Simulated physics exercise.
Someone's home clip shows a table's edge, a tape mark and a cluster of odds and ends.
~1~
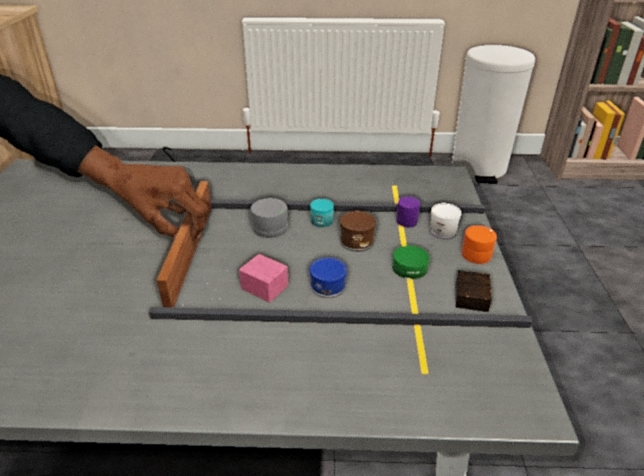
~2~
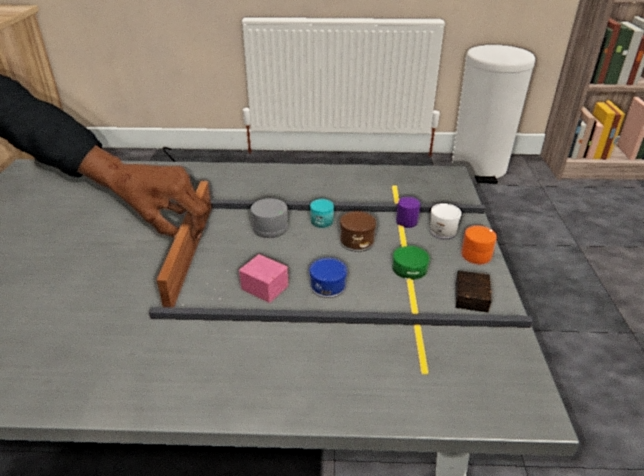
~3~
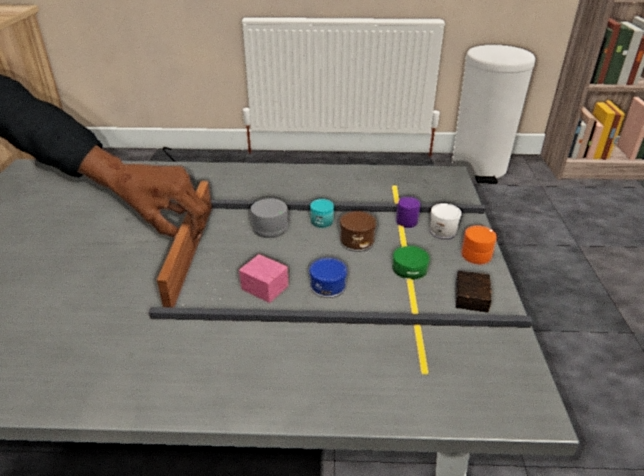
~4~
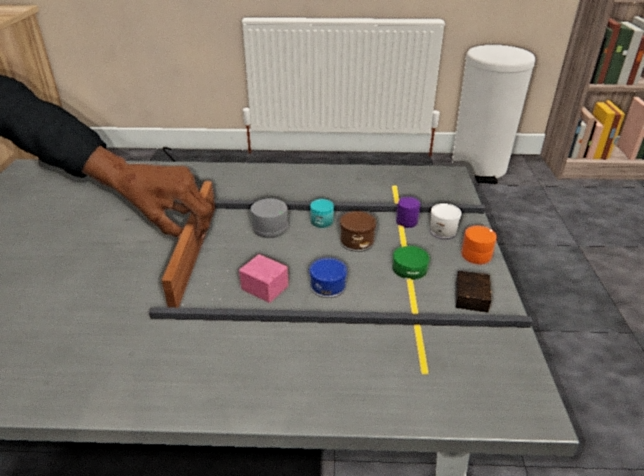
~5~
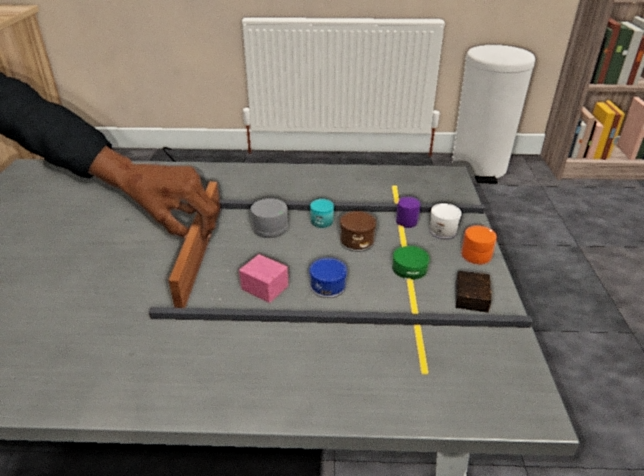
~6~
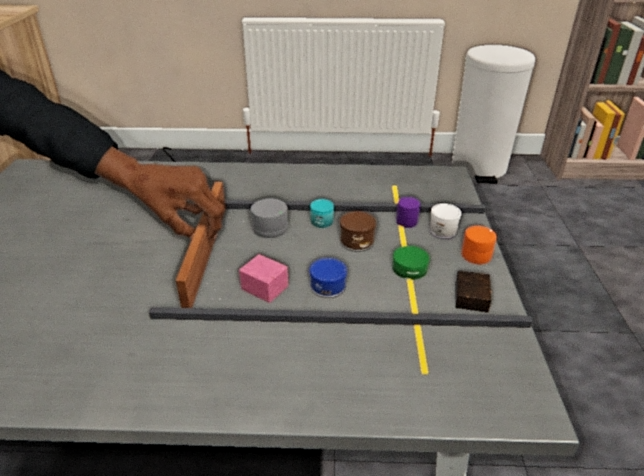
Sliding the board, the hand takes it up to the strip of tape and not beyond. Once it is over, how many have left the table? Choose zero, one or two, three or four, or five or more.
Zero of them have left the table.
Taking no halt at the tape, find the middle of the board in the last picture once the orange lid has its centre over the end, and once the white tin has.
The middle is at (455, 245) when it's the orange lid, and at (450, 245) when it's the white tin.
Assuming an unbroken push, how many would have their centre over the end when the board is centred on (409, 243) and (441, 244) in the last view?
0 and 1.
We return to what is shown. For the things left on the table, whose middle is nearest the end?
Result: Black block.
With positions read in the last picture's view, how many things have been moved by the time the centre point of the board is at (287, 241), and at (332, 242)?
Tally: First 4; then 5.
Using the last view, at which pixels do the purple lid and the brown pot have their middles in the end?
The purple lid at (434, 211), the brown pot at (425, 246).
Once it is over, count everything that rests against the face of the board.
It's 4 of them.
Soon after, none off yet; orange lid at rest near (479, 245); black block at rest near (473, 291); white tin at rest near (445, 222).
In the end, the number that fall off is zero.
